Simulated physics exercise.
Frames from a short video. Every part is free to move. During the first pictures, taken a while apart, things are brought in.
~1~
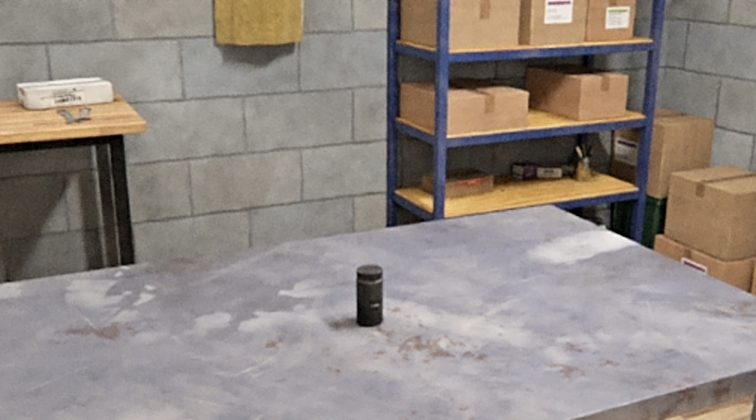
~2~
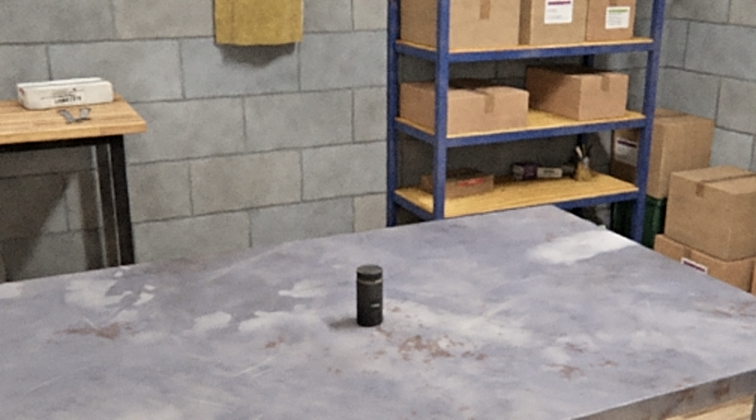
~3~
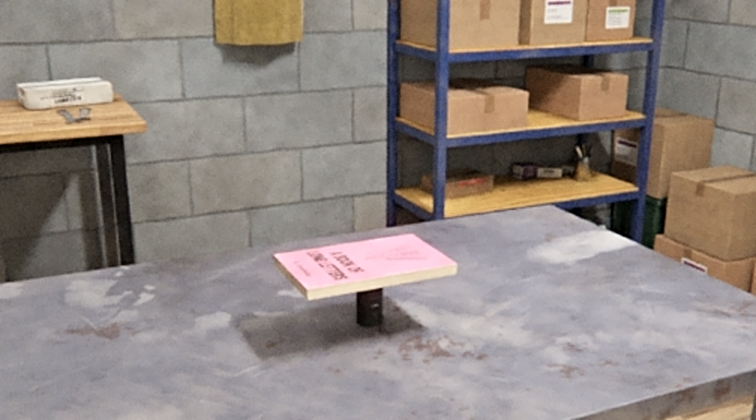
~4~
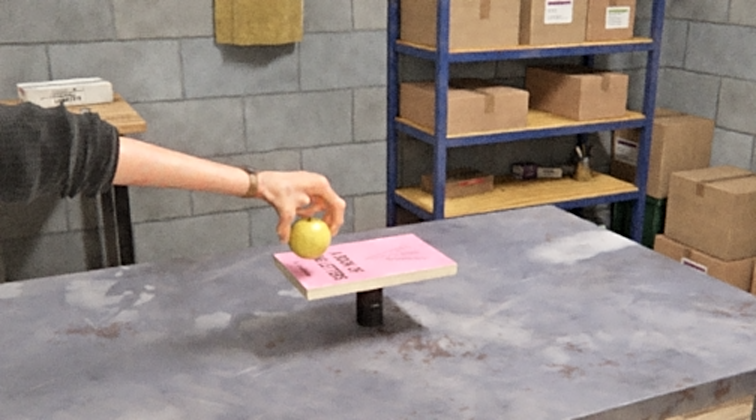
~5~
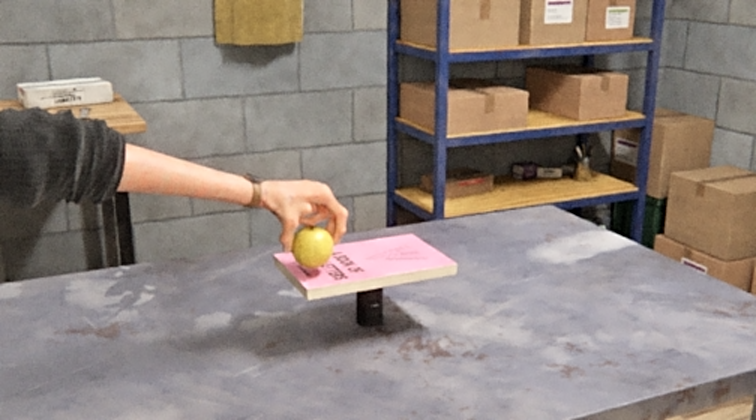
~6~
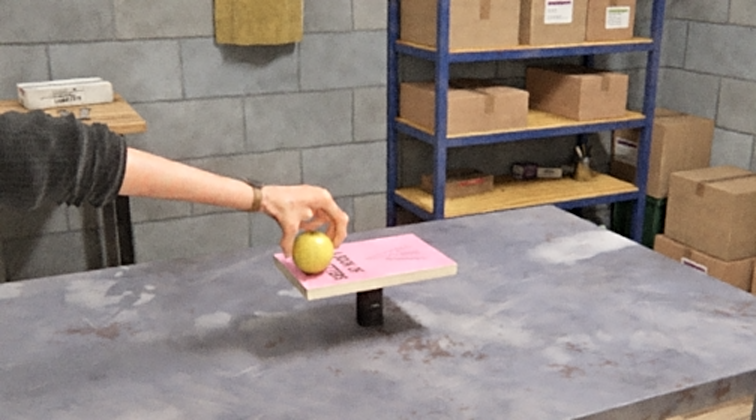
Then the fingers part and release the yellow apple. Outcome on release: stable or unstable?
Unstable.
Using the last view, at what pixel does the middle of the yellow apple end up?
I'd point to roughly (265, 331).
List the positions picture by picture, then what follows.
In the first picture, the last thing is not in view yet; black shaker (370, 295).
In the second picture, the last thing is not in view yet; black shaker (370, 295).
In the third picture, the last thing is not in view yet; black shaker (370, 295).
In the fourth picture, on its way; yellow apple (309, 238); black shaker (370, 295).
In the fifth picture, on its way; yellow apple (312, 247); black shaker (370, 295).
In the sixth picture, in place under the hand; yellow apple (312, 252); black shaker (370, 295).
Then, 0.40 s past the last view, yellow apple now fallen; pink book rocked 47° from its first pose.
Then, 0.50 s past the last view, pink book rocked 36° from its first pose; black shaker displaced about its own width.
Finally, fallen, pink book and yellow apple; moved from the start, black shaker. Final places as the last picture's camera would see them, yellow apple near (265, 331). The stack loses its balance.
